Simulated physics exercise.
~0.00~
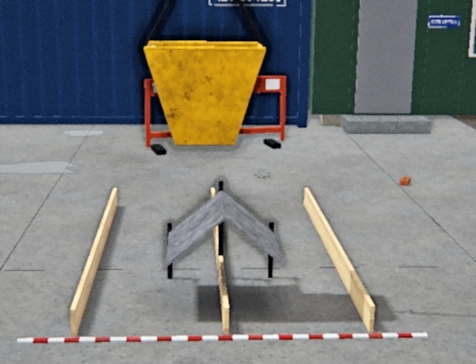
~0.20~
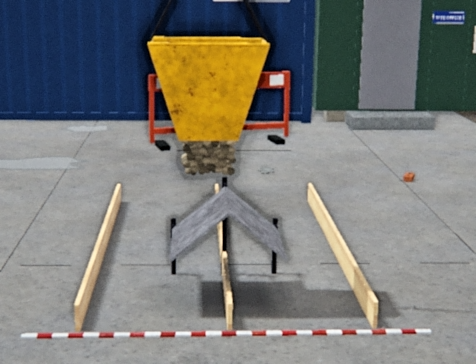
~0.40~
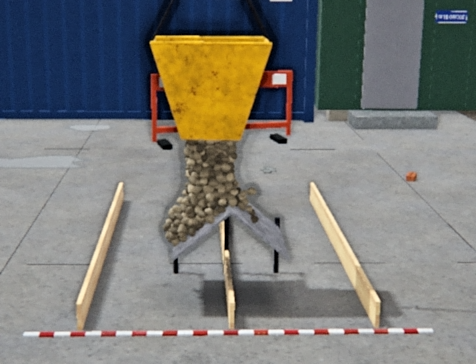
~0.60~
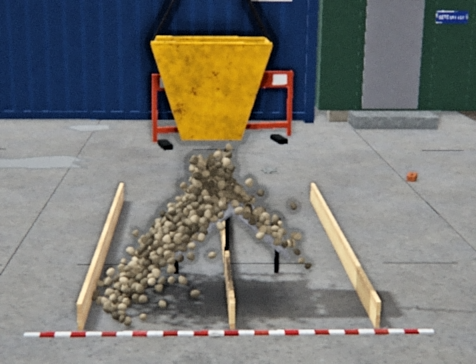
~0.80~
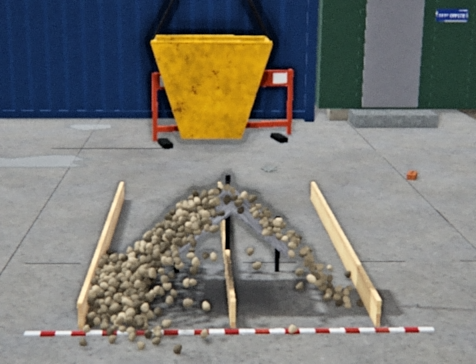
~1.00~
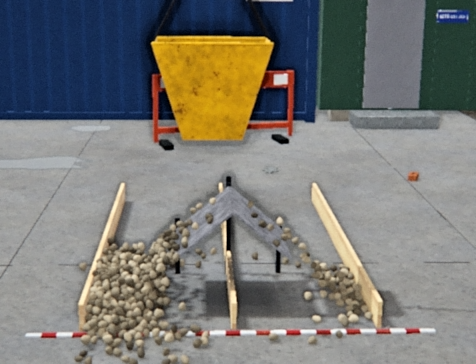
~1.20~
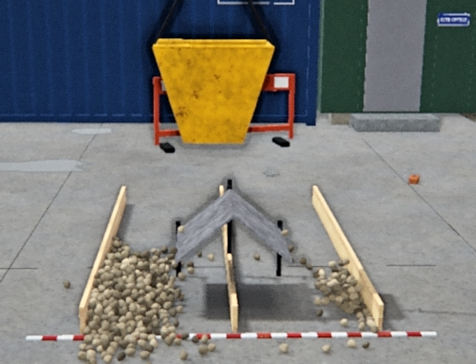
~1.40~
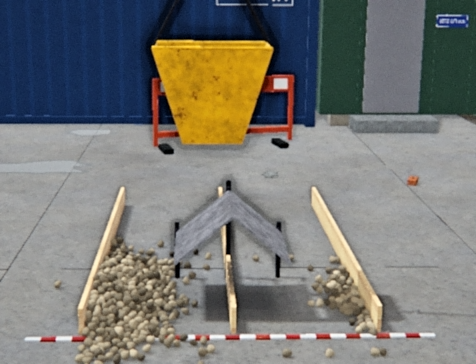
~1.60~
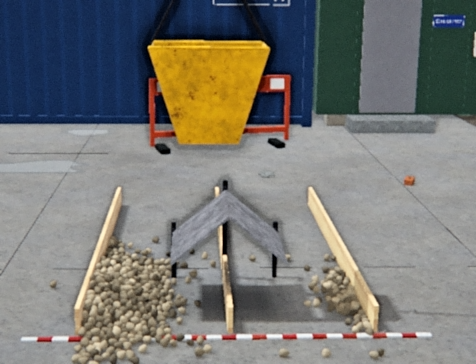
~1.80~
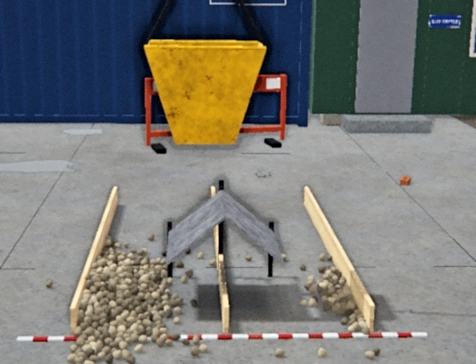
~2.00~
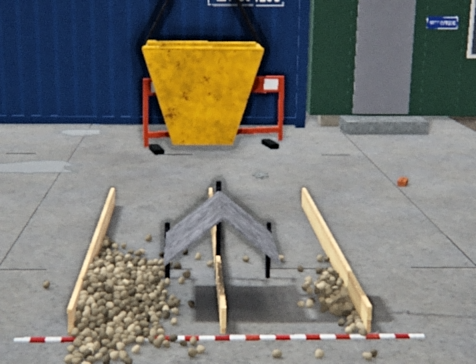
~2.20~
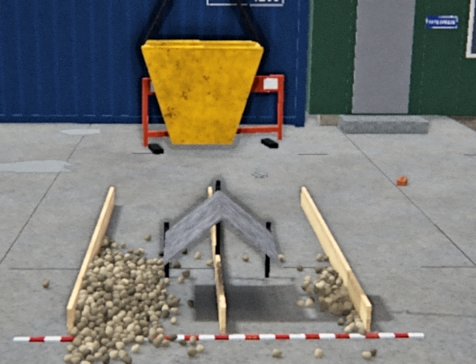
The clip opens on a yellow skip hanging above a fixed, peaked piece of grey steel, with three wooden boards and a red and white striped pole on the concrete below. Rounded stones pour from the bottom of the skip and strike the steel. Most slide down its left slope into the left bay, while a smaller stream runs down the right side. The skip empties, and the last stones roll off the steel and scatter a little. It ends with a large heap against the left board, a small pile by the right board, and a few strays lying about.
